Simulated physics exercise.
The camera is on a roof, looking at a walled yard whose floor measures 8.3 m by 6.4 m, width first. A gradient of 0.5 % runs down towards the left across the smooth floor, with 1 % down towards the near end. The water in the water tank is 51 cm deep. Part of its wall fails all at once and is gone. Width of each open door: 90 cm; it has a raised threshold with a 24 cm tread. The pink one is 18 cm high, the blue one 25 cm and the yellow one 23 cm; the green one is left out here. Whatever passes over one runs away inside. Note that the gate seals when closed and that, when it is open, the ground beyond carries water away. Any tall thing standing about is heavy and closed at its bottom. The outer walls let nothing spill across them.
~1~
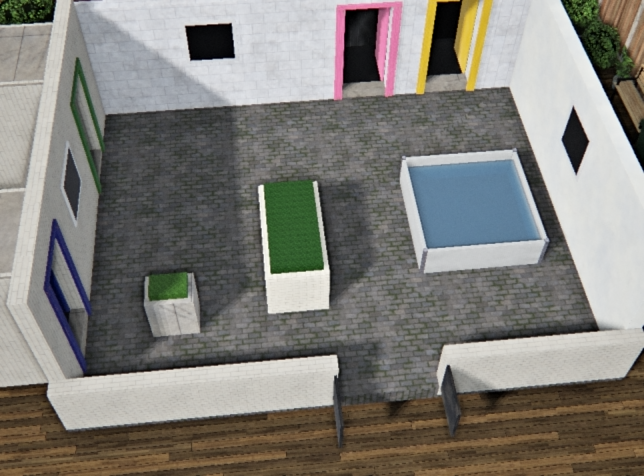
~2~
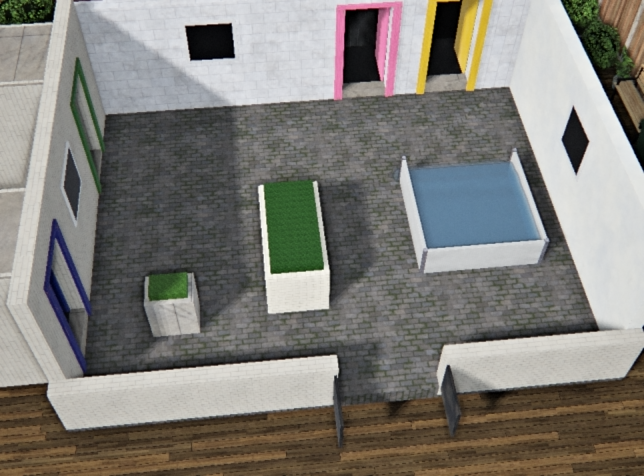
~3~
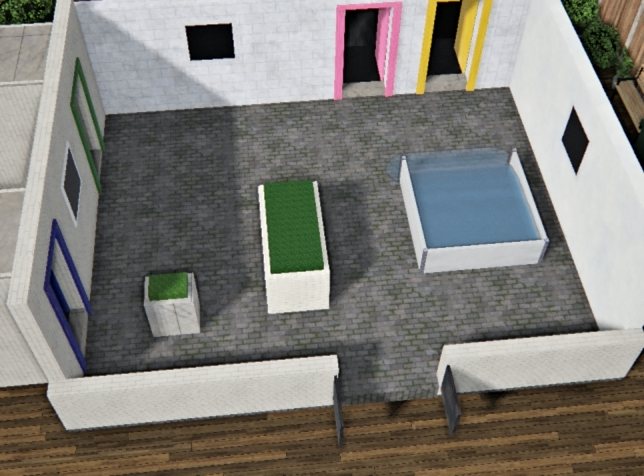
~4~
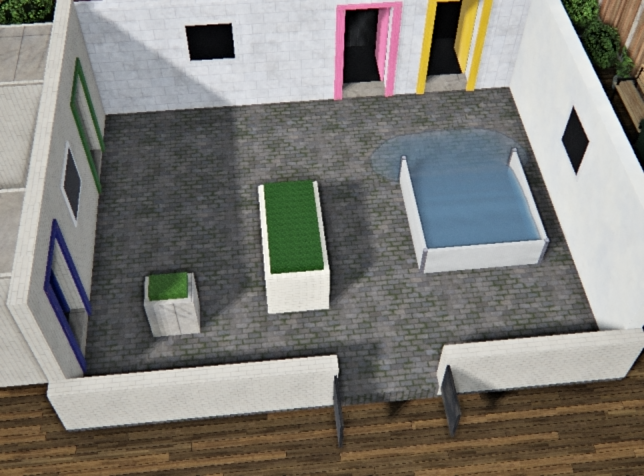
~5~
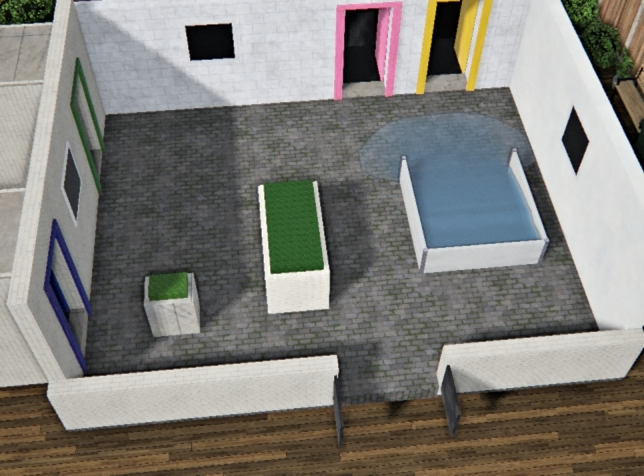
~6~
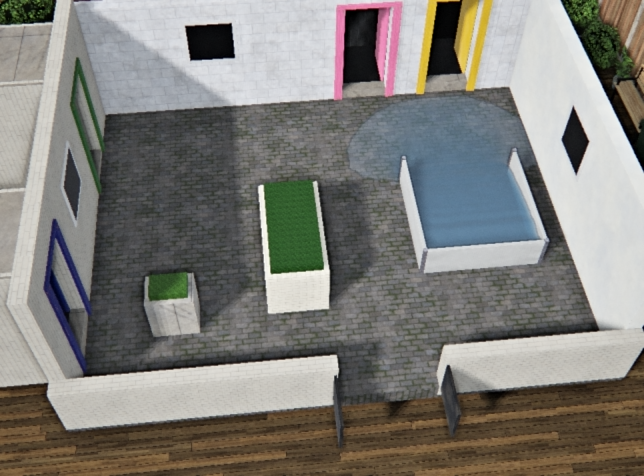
Water spilling from a blue-filled tank after its far wall vanishes, spreading across the grey paved yard towards the back wall.
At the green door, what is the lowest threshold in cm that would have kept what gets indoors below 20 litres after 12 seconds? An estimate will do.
Somewhere near 8.5 cm.
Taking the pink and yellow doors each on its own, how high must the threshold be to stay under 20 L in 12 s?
Some 16 cm for pink, some 25 cm for yellow.
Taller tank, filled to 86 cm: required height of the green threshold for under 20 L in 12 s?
Minimum height: Approx. 15 cm.
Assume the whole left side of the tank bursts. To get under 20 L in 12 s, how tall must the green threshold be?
With that break, close to 8.5 cm.
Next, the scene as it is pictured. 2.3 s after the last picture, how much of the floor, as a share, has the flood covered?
Roughly 25 percent of the floor.
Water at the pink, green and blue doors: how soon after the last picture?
Pink 0.3 s, green 3.4 s, blue 5.0 s.
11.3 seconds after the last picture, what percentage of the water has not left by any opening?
About 96 %.
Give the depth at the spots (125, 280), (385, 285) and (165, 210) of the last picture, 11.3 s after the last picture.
In that order: 5, 2 and 5 cm.
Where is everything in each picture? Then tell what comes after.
Still water, 51 cm deep, in the water tank at (472, 201); the green door at (89, 132) is dry, in the first frame.
The front is at a hidden place, 0.3 m from the gap on the far side; 0.4 m2 of floor is wet, 51 cm left at the back, in the second frame.
Water pours out on the far side and has run 0.6 m, to (401, 157); about 9 cm deep outside, 51 cm at the back, in the third frame.
The gap is on the far side, the front 1.2 m out at (411, 136); the back of the water tank holds 51 cm, in the fourth frame.
The gap is on the far side, the front 1.6 m out at (431, 117); the back of the water tank holds 51 cm, in the fifth frame.
The gap is on the far side, the front 2.1 m out at (415, 102); the back of the water tank holds 48 cm; the green door at (89, 132), 6.7 m from the gap, is still 4.9 m from the nearest water, in the sixth frame.
Then, 0.7 s after the last picture water covers 20 % of the floor, deepest (31 cm) near (425, 95); it has not reached the green door.
Then, 2.3 s after the last picture water covers 25 % of the floor, deepest (25 cm) near (451, 125); it has not reached the green door.
Then, 11.3 s after the last picture water covers 90 % of the floor, deepest (12 cm) near (82, 406); 6 cm at the green door, 3 litres in over its 11 cm threshold.
At the green door as built, the water peaked near 13 cm, 4.1 s after the last picture.
Run again over the same 12 s with other heights there, 31 litres in over 7.5 cm, 4 litres over 10.5 cm. The limit of 20 litres is kept from about 8.5 cm up.
